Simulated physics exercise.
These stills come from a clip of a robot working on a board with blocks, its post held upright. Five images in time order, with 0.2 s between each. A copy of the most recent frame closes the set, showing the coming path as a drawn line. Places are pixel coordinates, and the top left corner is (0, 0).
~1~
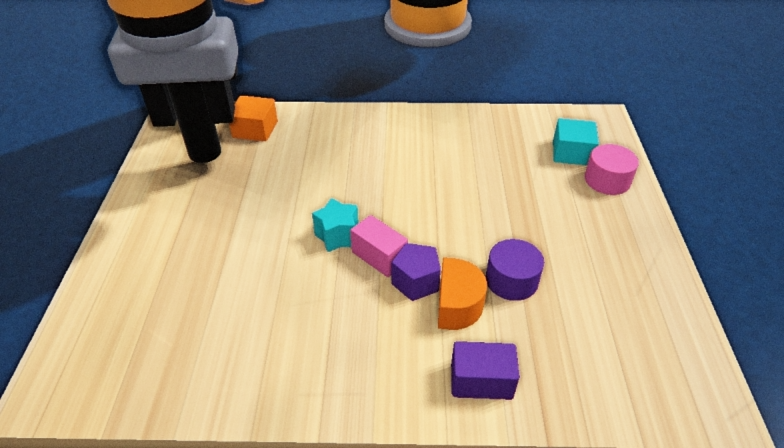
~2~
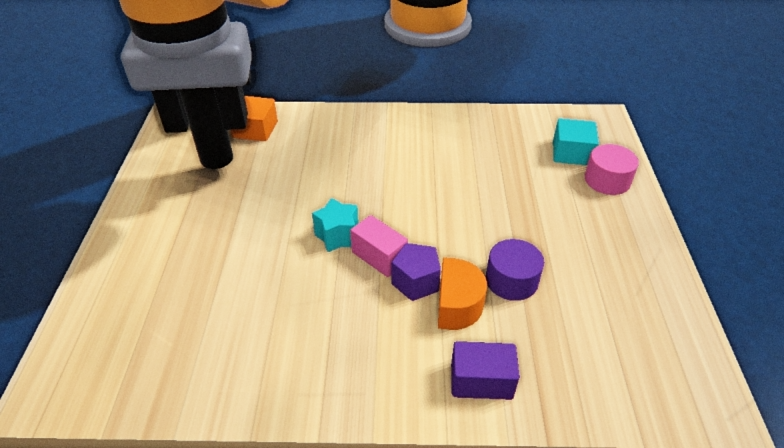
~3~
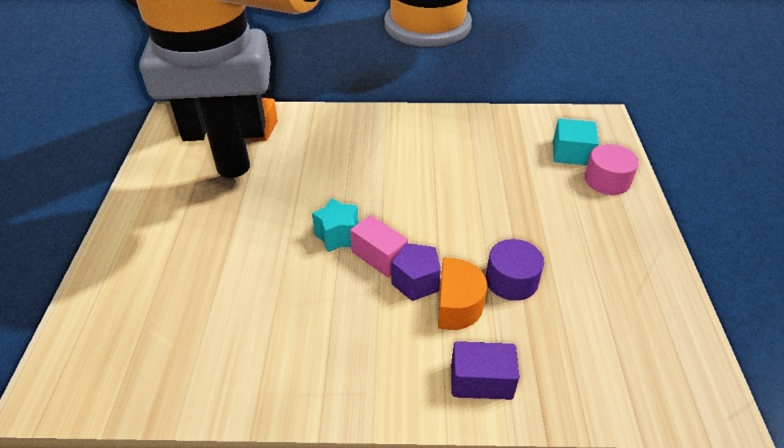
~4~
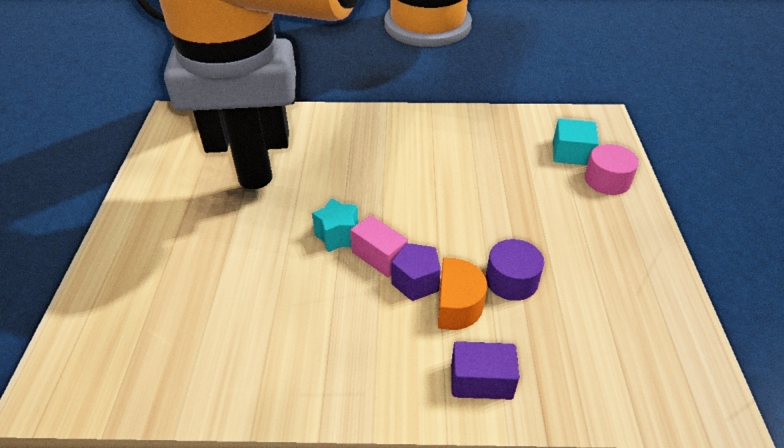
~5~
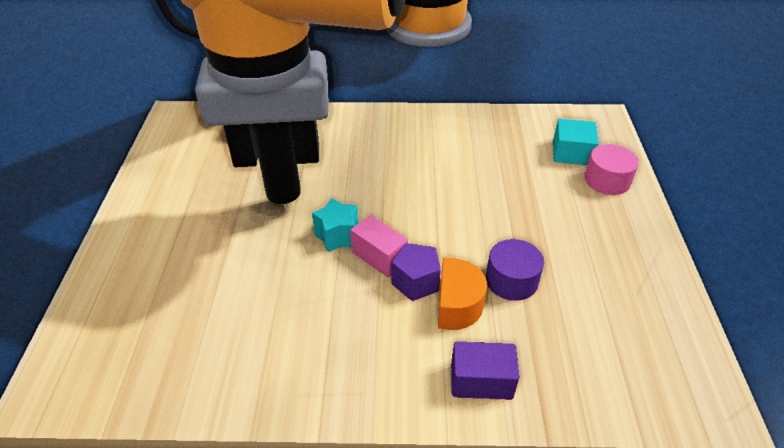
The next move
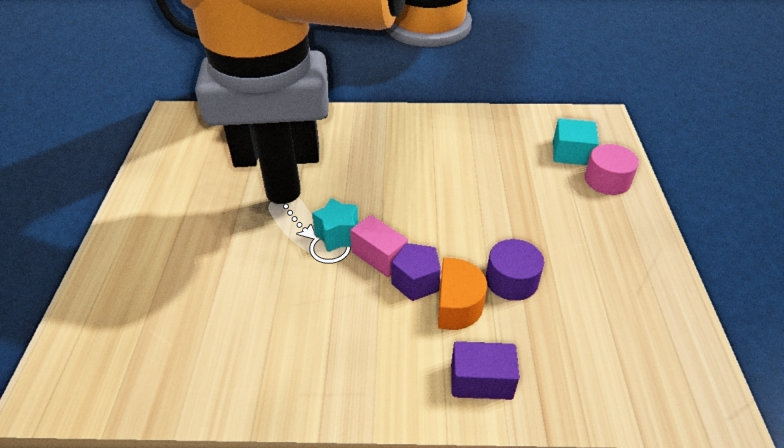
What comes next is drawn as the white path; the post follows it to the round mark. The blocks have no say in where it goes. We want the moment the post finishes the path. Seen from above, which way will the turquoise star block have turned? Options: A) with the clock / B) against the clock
(B)
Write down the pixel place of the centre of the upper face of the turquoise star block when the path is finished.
Answer: (361, 213).
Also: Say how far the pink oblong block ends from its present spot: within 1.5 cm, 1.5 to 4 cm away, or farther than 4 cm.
Displacement: 1.5 to 4 cm.
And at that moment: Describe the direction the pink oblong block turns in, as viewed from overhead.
Seen from above, clockwise.
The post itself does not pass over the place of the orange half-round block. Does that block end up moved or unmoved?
That block is going to be left alone.
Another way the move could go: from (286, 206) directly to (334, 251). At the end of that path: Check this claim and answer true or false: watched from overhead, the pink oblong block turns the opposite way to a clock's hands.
False - the claim does not hold.
Drawn move, from (286, 206) over (303, 229) to (330, 247).
The first path, step by step. Halfway along, post at (301, 215); nothing pushed yet.
At the end, post at (329, 234); turquoise star block at (361, 213), turned 65° anticlockwise; pink oblong block at (399, 228), turned 30° clockwise; purple pentagon at (422, 263), turned 15° clockwise; orange half-round block still.
